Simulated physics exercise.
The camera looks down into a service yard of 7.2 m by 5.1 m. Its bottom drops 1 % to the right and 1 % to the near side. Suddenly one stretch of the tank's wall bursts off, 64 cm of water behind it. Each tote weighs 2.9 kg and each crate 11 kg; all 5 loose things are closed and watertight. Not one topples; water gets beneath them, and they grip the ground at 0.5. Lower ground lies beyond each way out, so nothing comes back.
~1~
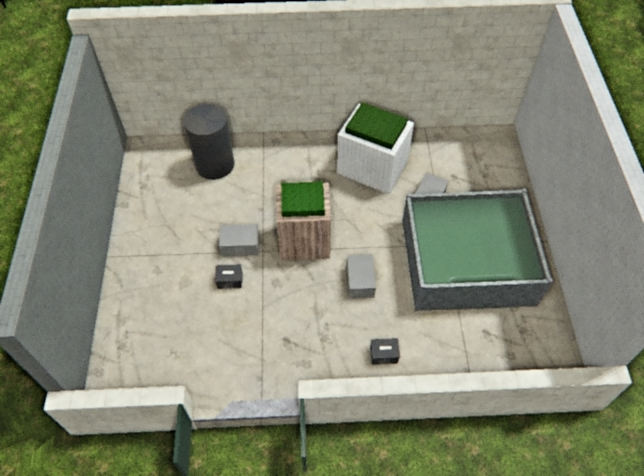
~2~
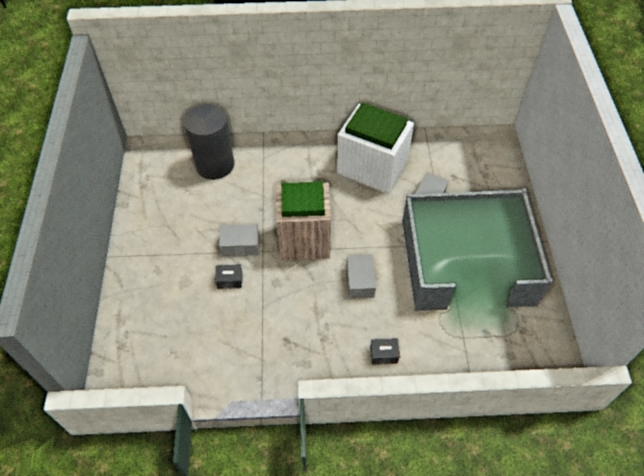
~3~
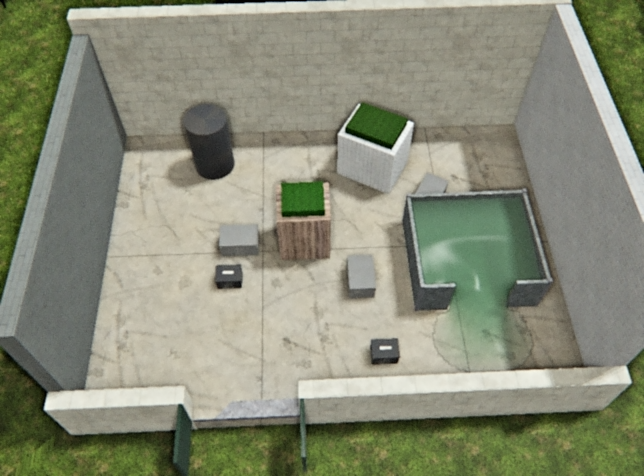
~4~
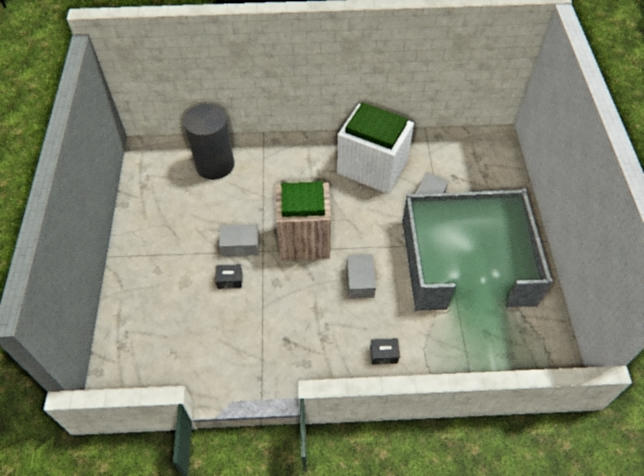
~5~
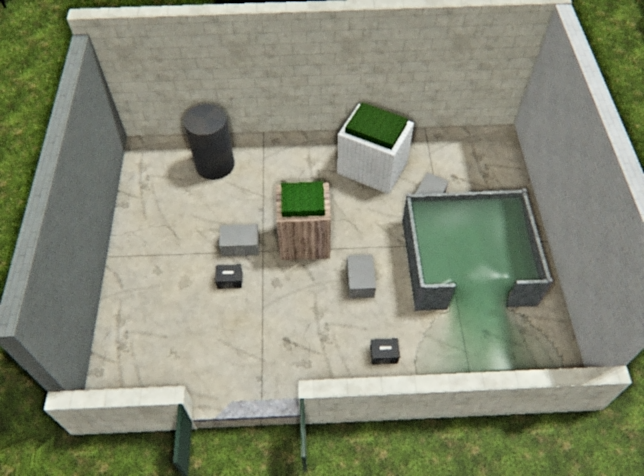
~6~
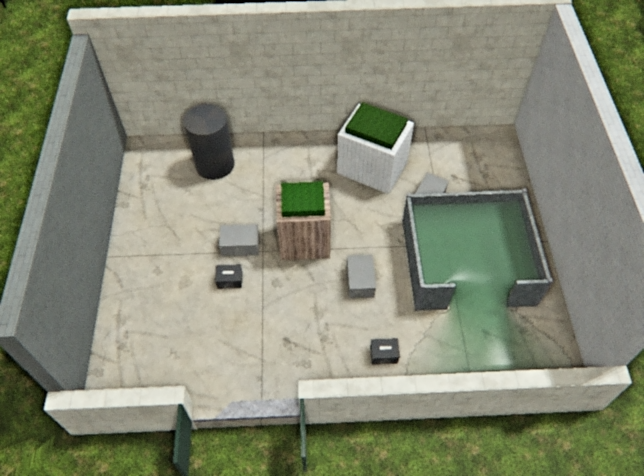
Green water pouring through a gap in a square tank's near wall, spreading across a walled yard's floor among unmoving blocks.
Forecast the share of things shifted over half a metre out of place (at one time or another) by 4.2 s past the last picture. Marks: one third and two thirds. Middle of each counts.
Share: Middle third.
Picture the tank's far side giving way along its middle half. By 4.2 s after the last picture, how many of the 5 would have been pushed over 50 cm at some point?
Result: 1 of them.
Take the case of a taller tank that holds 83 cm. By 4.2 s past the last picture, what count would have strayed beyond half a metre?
In that case 2 of them.
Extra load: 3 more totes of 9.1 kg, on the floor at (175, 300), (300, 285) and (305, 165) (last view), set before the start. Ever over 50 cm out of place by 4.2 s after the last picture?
Below, below, below.
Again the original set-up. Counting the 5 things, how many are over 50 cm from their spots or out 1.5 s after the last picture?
I count 1 of them.
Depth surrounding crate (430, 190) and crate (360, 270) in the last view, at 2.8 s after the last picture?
Depths: Near 0 cm, then near 2 cm.
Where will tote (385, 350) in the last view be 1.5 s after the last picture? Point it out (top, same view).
Position: About (373, 302).
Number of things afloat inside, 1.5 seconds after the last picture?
0 of them.
Then, 0.4 s after the last picture 0 of 5 are over 50 cm from their spots; 0 afloat.
Then, 1.5 s after the last picture 1 of 5 are over 50 cm from their spots; 0 afloat.
Then, 2.8 s after the last picture 2 of 5 are over 50 cm from their spots; 0 afloat.
Then, 4.2 s after the last picture 2 of 5 are over 50 cm from their spots, and 2 have been at some point; 0 afloat.
